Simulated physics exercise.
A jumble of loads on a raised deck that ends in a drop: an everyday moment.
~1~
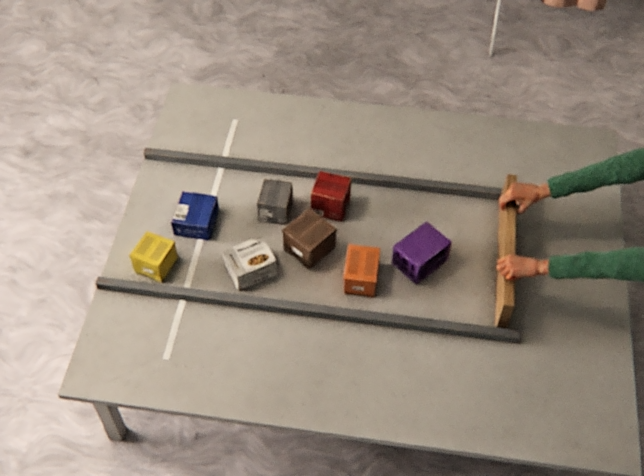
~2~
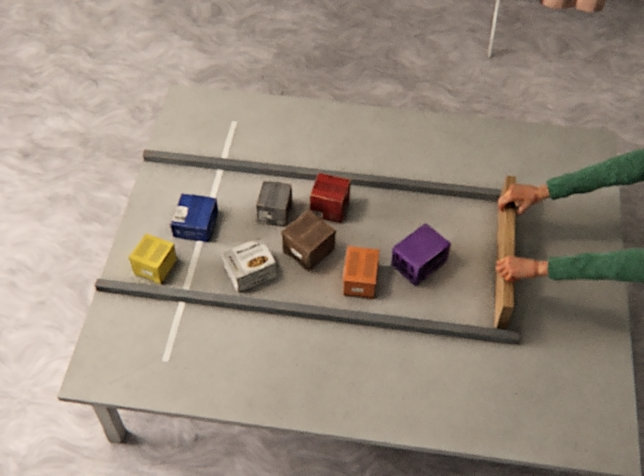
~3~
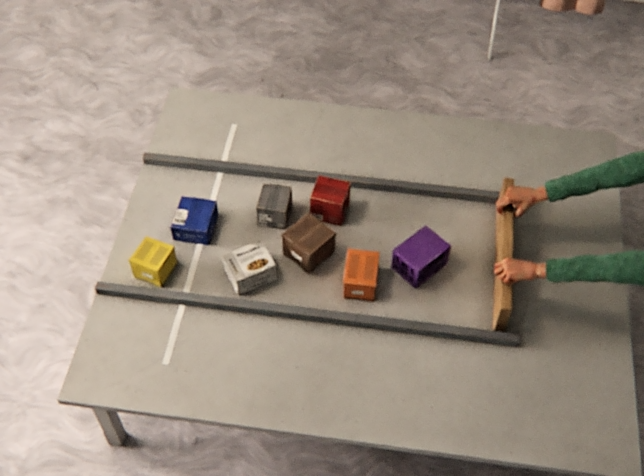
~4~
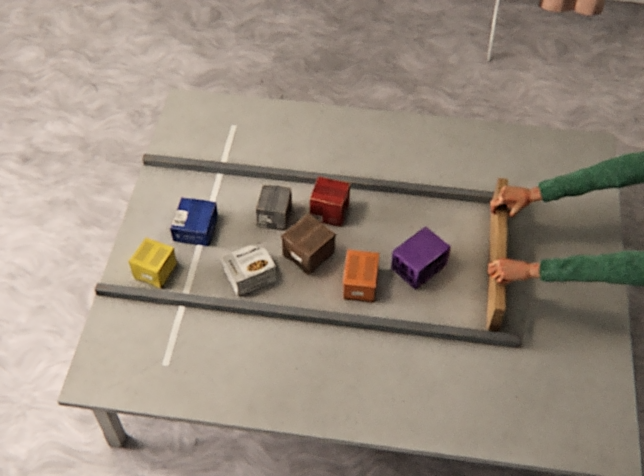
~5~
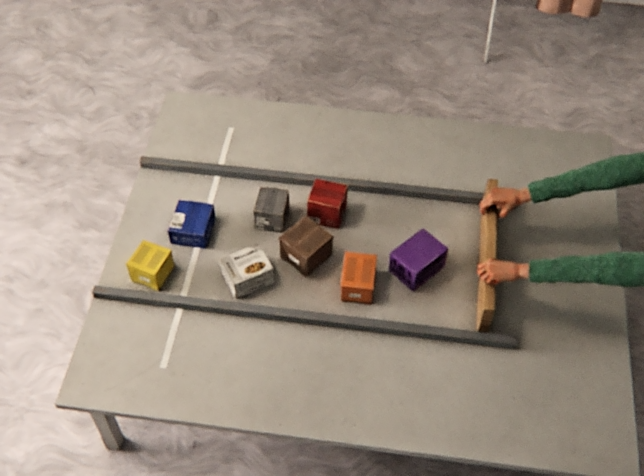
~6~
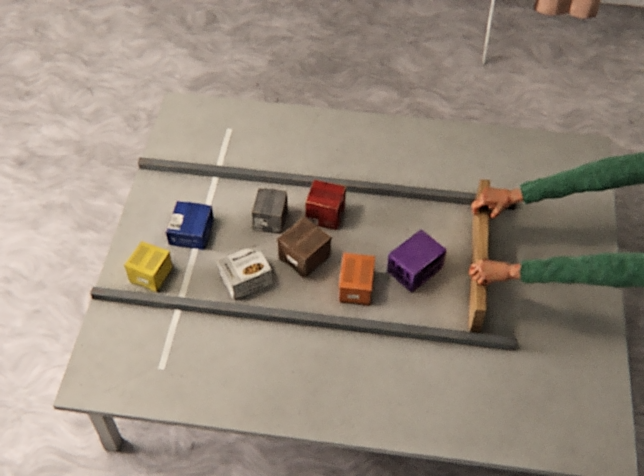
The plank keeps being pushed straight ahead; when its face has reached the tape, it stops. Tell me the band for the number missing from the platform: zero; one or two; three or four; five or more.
The ones that plunge will number one or two.
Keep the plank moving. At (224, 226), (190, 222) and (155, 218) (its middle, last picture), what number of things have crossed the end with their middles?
First 0, next 2, last 5.
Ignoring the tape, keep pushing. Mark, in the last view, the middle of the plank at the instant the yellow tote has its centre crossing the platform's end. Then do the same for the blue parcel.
When the yellow tote crosses, the middle is near (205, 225); when the blue parcel crosses, near (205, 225).
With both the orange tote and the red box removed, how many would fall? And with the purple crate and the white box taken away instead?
1 in the first try, 0 in the second.
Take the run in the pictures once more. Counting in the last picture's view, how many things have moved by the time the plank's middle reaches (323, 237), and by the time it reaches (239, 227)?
So far 5, and 8 at the second.
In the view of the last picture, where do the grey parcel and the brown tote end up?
First: About (158, 199); second: About (144, 227).
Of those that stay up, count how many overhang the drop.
The count is 0.
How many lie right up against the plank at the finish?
3 of them.
Soon after, none off yet; yellow tote at rest near (149, 267); blue parcel at rest near (190, 225); white box at rest near (245, 272).
Then, none off yet; yellow tote at rest near (149, 267); blue parcel at rest near (190, 225); white box moved a little near (233, 278).
Further on, none off yet; yellow tote moving near (146, 267); blue parcel moved about its own width near (162, 222); white box moved about its own width near (181, 269).
By the end, the number that fall off is one or two; fallen, blue parcel and yellow tote.
